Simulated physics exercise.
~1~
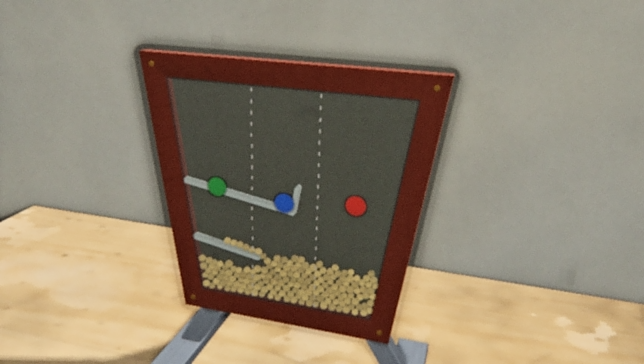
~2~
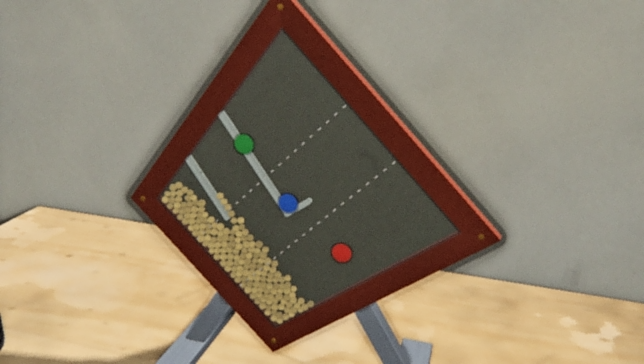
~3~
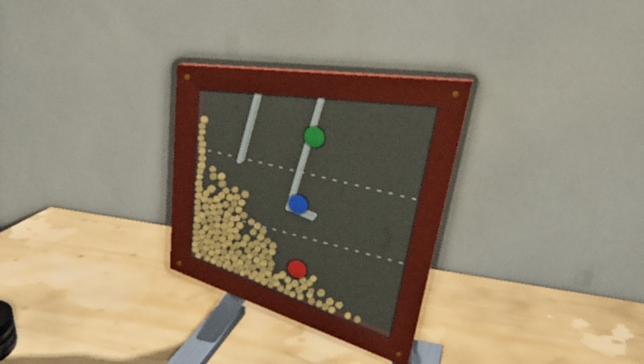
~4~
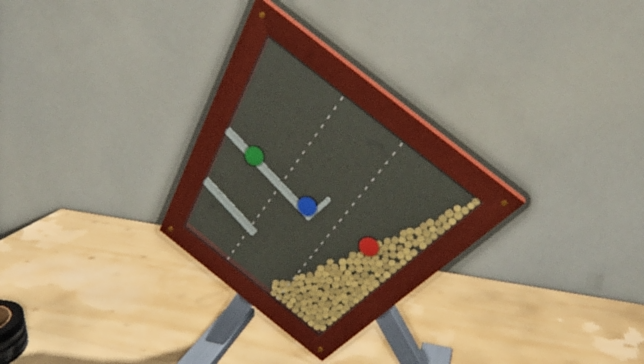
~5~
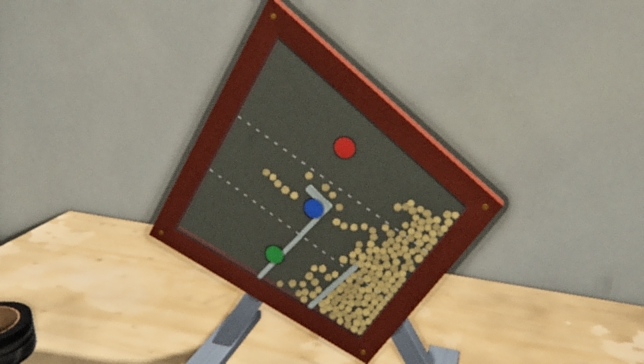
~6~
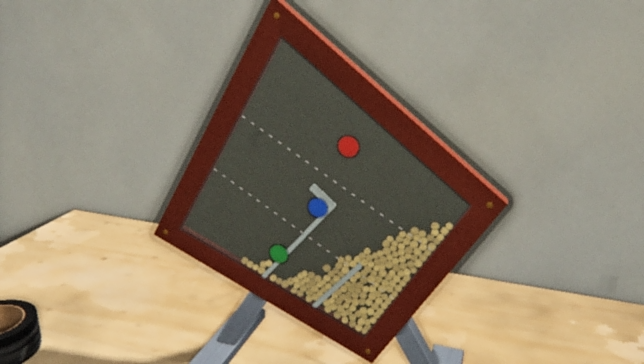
A flat, dark case with a red-brown frame, holding a layer of small tan beans, turns clockwise on its stand on a wooden table. The beans slump into the lower left as it reaches roughly a quarter turn, with the red dot now at the bottom. It then swings back anticlockwise, and the beans slide across to the lower right, around the red dot. Turning on past level, it lifts the red dot high while stray beans scatter around the blue one. Finally the case holds tilted, and the beans settle along its lower edges, reaching the green dot.
